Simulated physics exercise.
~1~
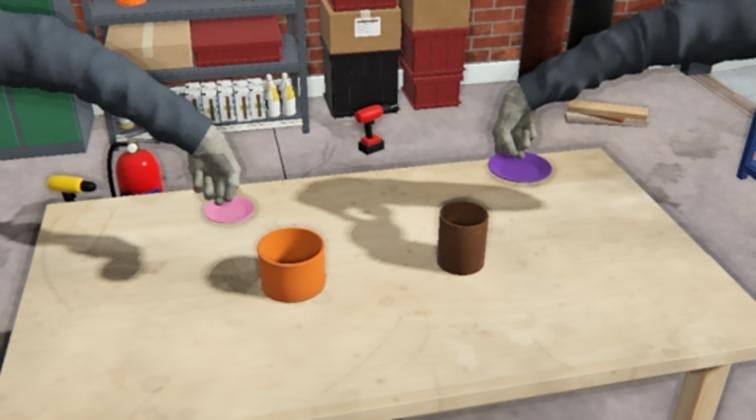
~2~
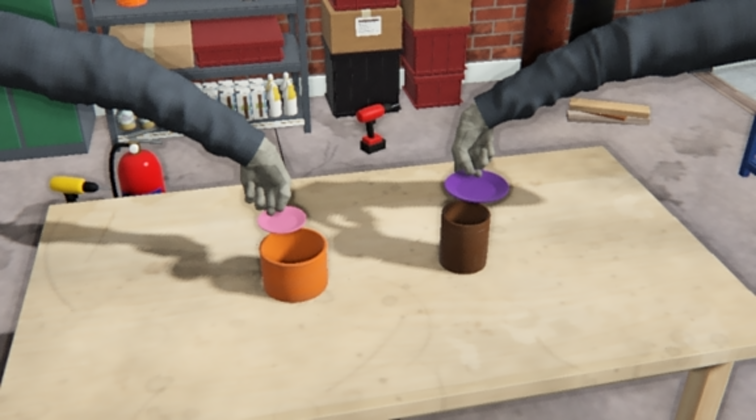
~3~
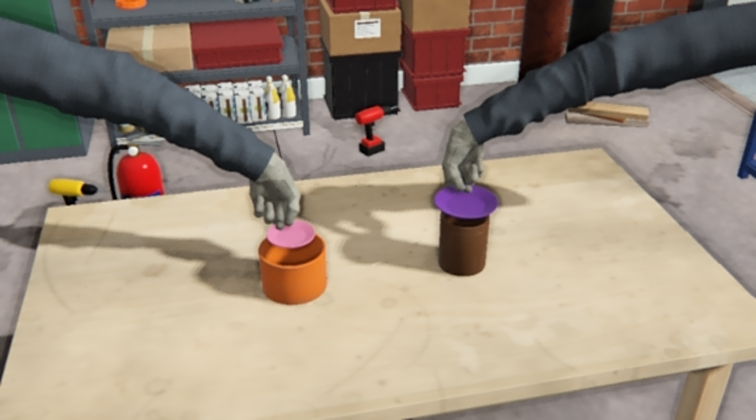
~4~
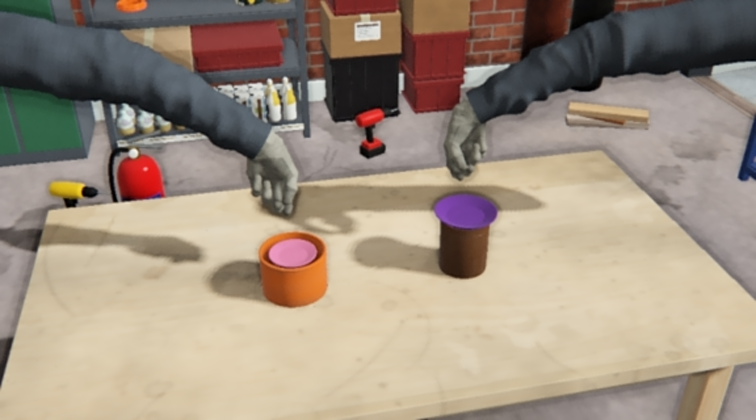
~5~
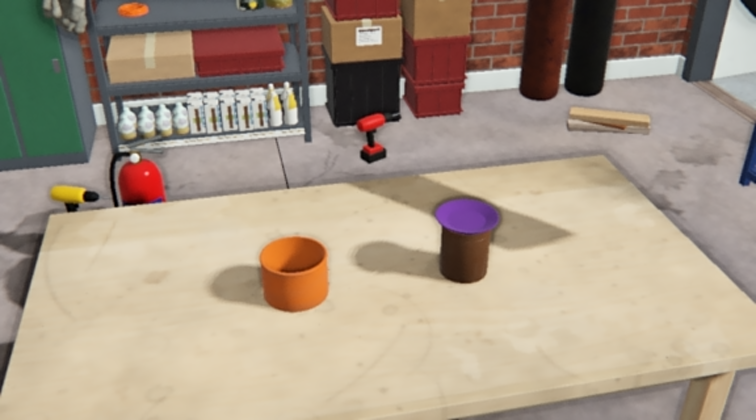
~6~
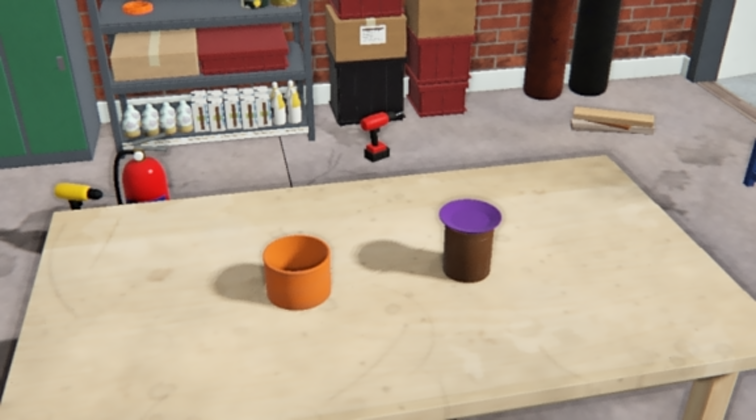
The video shows two gloved hands moving a pink plate over an orange container and a purple plate over a brown one on a wooden table, then letting go and withdrawing. The pink plate drops inside out of sight, while the purple plate rests on the rim.
